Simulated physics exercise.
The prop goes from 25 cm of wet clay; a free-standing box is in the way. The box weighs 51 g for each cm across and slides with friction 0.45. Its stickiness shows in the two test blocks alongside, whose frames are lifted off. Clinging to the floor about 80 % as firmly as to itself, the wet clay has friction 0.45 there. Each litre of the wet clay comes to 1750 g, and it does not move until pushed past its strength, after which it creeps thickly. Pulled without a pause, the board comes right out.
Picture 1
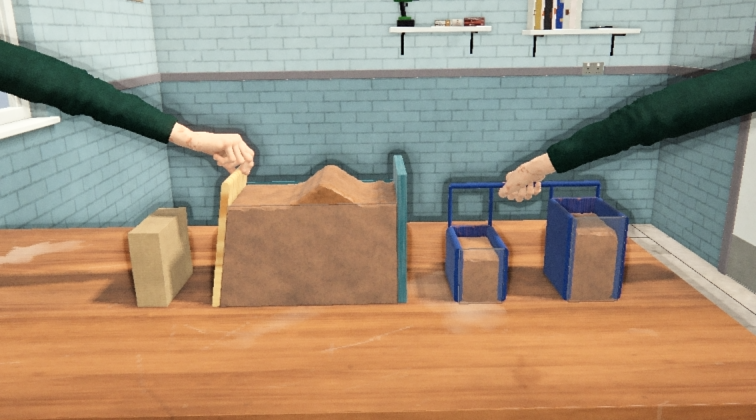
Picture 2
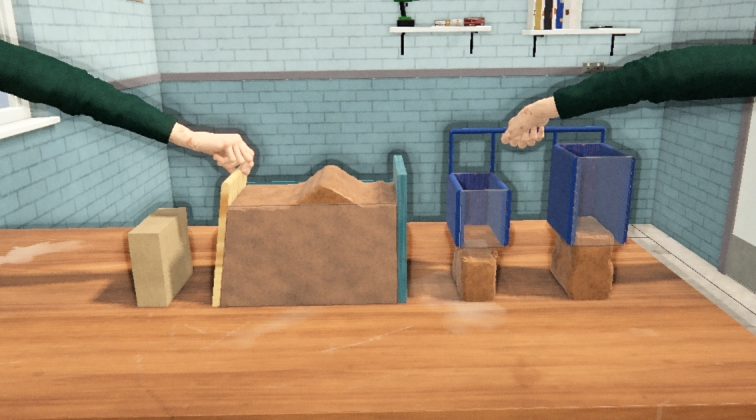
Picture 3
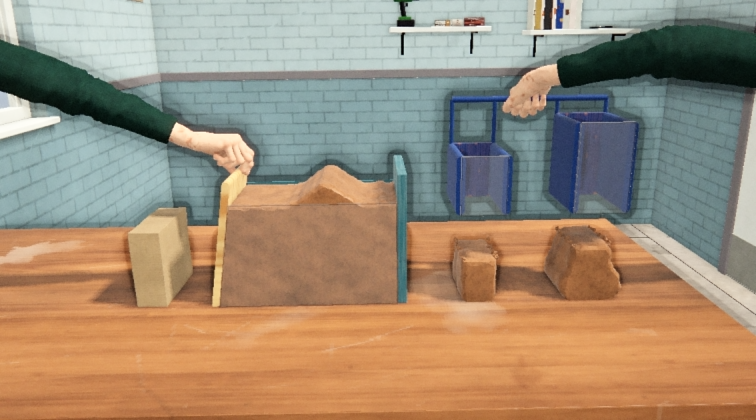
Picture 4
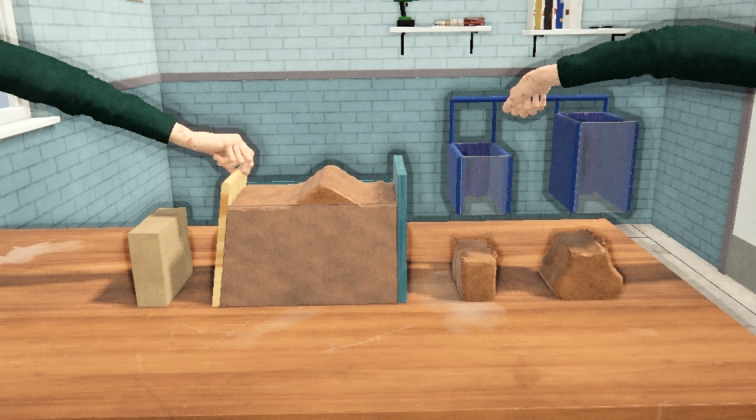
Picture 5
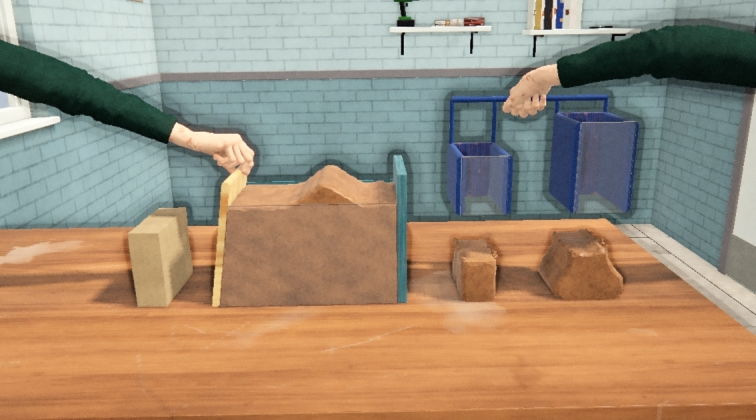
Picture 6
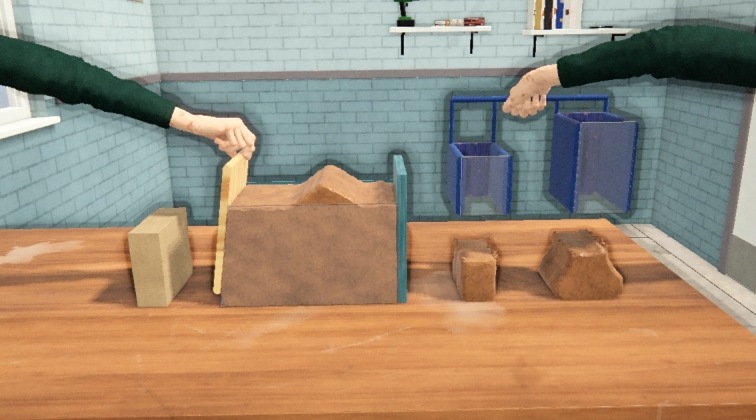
A hand lifted two blue boxes off two brown clay blocks, and the larger right one slumped a little while the smaller kept its shape; then another hand raised the yellow board slightly beside the big clay mound.
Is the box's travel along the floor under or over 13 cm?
The answer comes to smaller than 13 centimetres.
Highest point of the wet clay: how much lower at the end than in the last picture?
I'd put it at close to 4.0 cm.
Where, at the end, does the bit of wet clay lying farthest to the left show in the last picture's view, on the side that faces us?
Position: About (149, 296).
Last picture + 0.18 s, the box has not moved.
Last picture + 0.38 s, the box has not moved.
Last picture + 0.59 s, the box has been pushed 4 mm.
Last picture + 0.80 s, the box has been pushed 5.3 cm.
Last picture + 1.46 s, the box has been pushed 4.6 cm.
